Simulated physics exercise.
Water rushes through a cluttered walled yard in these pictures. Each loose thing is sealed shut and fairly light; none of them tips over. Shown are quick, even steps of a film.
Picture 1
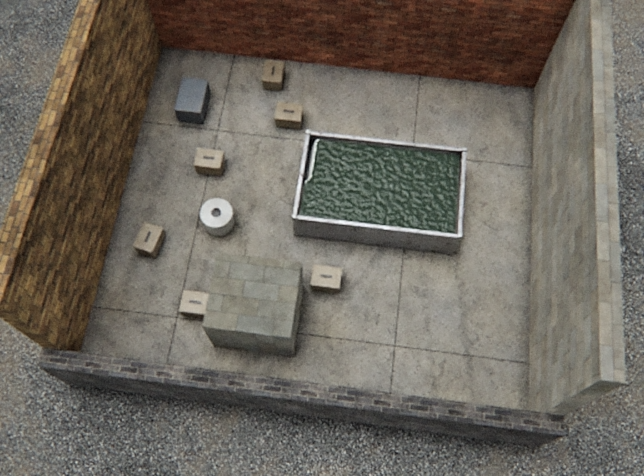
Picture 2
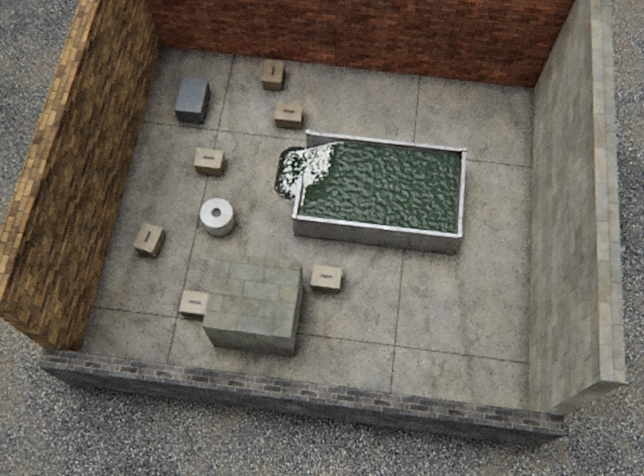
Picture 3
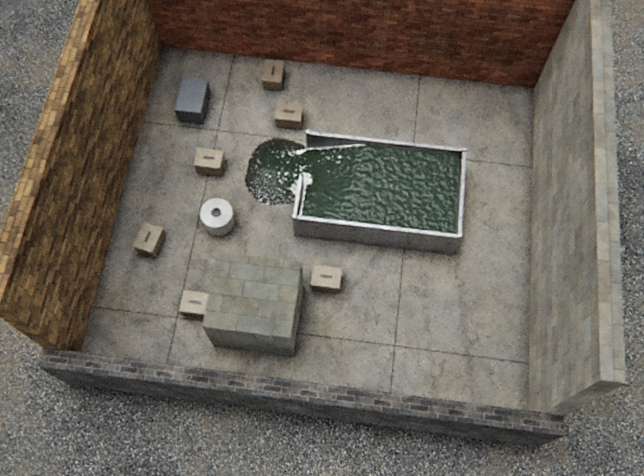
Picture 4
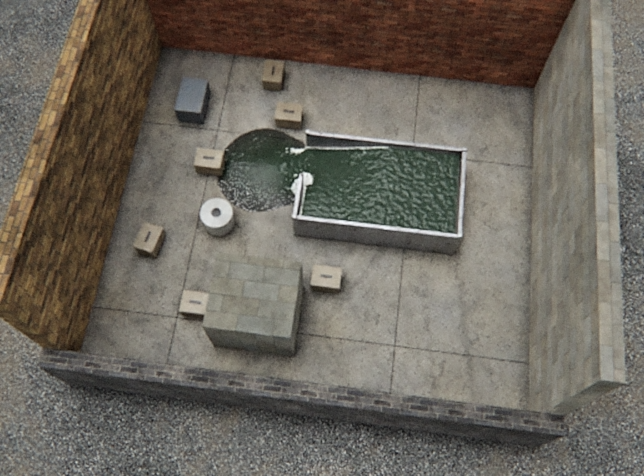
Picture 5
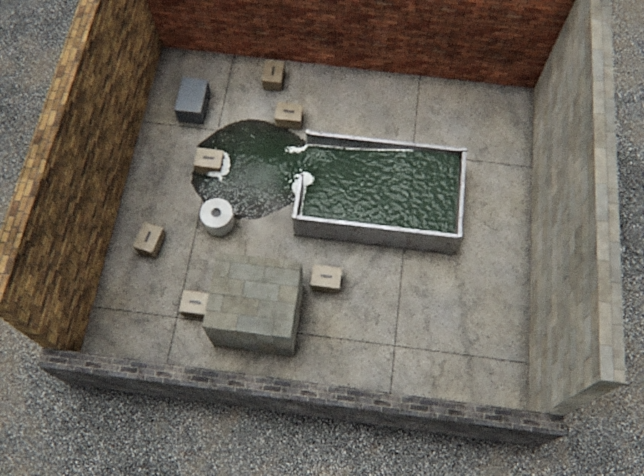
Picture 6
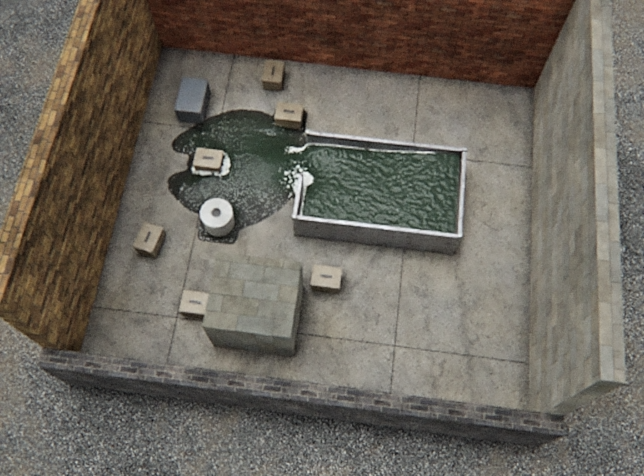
A walled concrete yard, with brick walls of tan, red and dark grey and a paler one at right, is seen from high above by a still camera. A raised rectangular tank of green water stands right of centre, with small tan boxes, a blue-grey box, a pale round drum and a large grey-green block around it. Water bursts from the tank's left end, spreads leftward in a widening pool and wraps around a box and the drum, while the objects stay put.
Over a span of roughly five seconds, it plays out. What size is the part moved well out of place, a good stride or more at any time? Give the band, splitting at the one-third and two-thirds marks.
Within the middle band.
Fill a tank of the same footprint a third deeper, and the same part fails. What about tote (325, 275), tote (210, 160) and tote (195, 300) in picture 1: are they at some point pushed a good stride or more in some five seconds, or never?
As asked: Fell short, went the distance, fell short.
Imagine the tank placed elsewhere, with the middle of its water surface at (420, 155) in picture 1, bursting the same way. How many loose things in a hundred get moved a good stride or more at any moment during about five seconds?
About 60 in a hundred.
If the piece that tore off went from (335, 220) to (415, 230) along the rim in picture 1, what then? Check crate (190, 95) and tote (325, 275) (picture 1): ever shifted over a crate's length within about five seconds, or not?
Lab note, in listed order: Didn't get there; got there.
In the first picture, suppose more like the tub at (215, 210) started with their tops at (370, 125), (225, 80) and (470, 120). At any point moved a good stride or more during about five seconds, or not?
Per listing: Largely stays, cleared out, largely stays.
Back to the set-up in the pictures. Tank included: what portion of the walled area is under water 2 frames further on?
Roughly 25 %.
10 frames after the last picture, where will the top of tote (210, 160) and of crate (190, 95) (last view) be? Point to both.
The first should be near (143, 166), the second near (162, 74).
A moment on, 0 of 8 are well off their spots; 0 afloat.
Next, 2 of 8 are well off their spots; 2 afloat.
Later, 2 of 8 are well off their spots; 2 afloat.
In the end, 4 of 8 are well off their spots, and 4 have been at some point; 2 afloat.
